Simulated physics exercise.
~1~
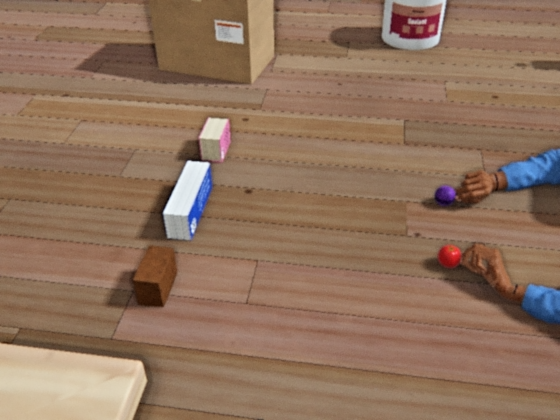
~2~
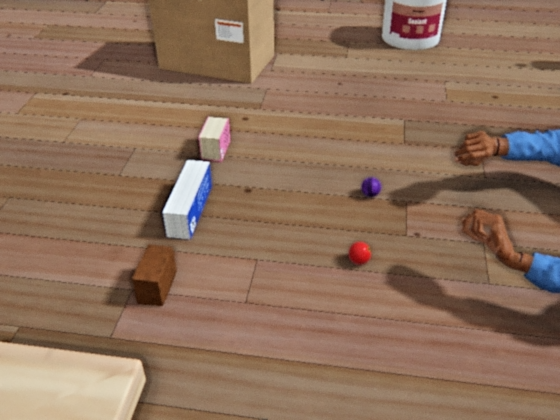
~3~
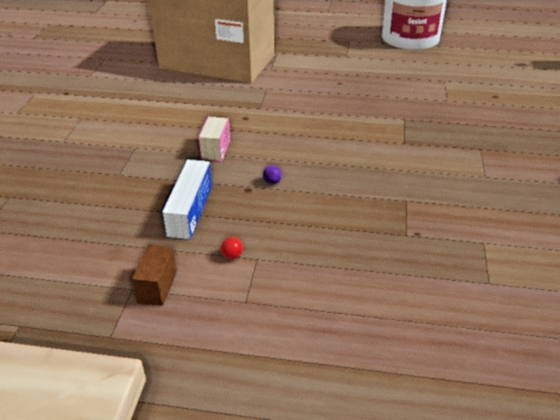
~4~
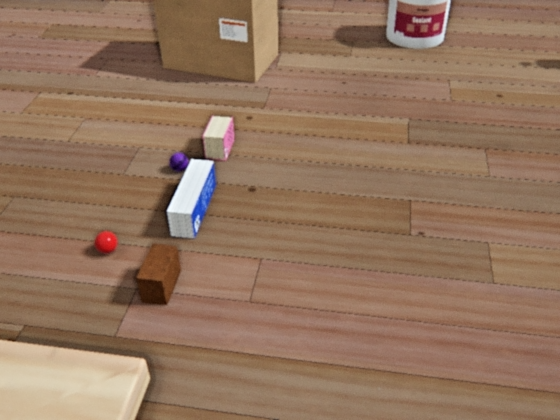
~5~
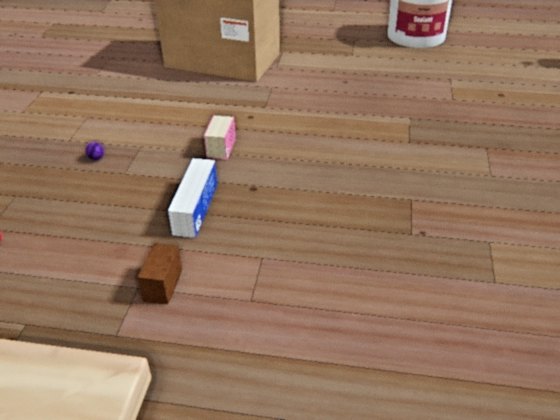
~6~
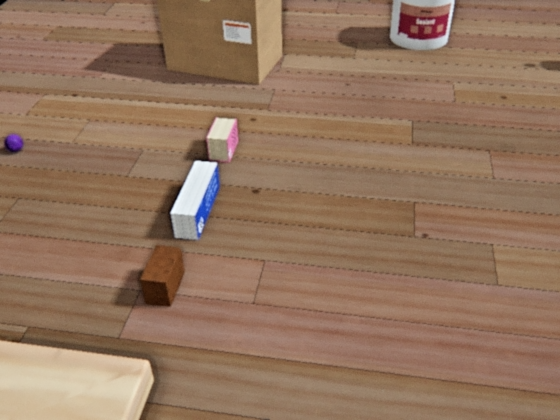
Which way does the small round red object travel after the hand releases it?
It rolls to the left, going through the gap between the brown brick and the blue book.
At the start, two hands in blue sleeves hold a small round red object and a purple ball on a wooden floor, facing a row made up of a brown brick, a blue book and a pink book. The hands let go and draw back as both round things roll left. The red one passes between the brick and the blue book, while the purple ball passes between the two books. Both keep rolling left beyond the row, which stays in place. Finally, the red one is out of view and the purple ball is near the left edge.
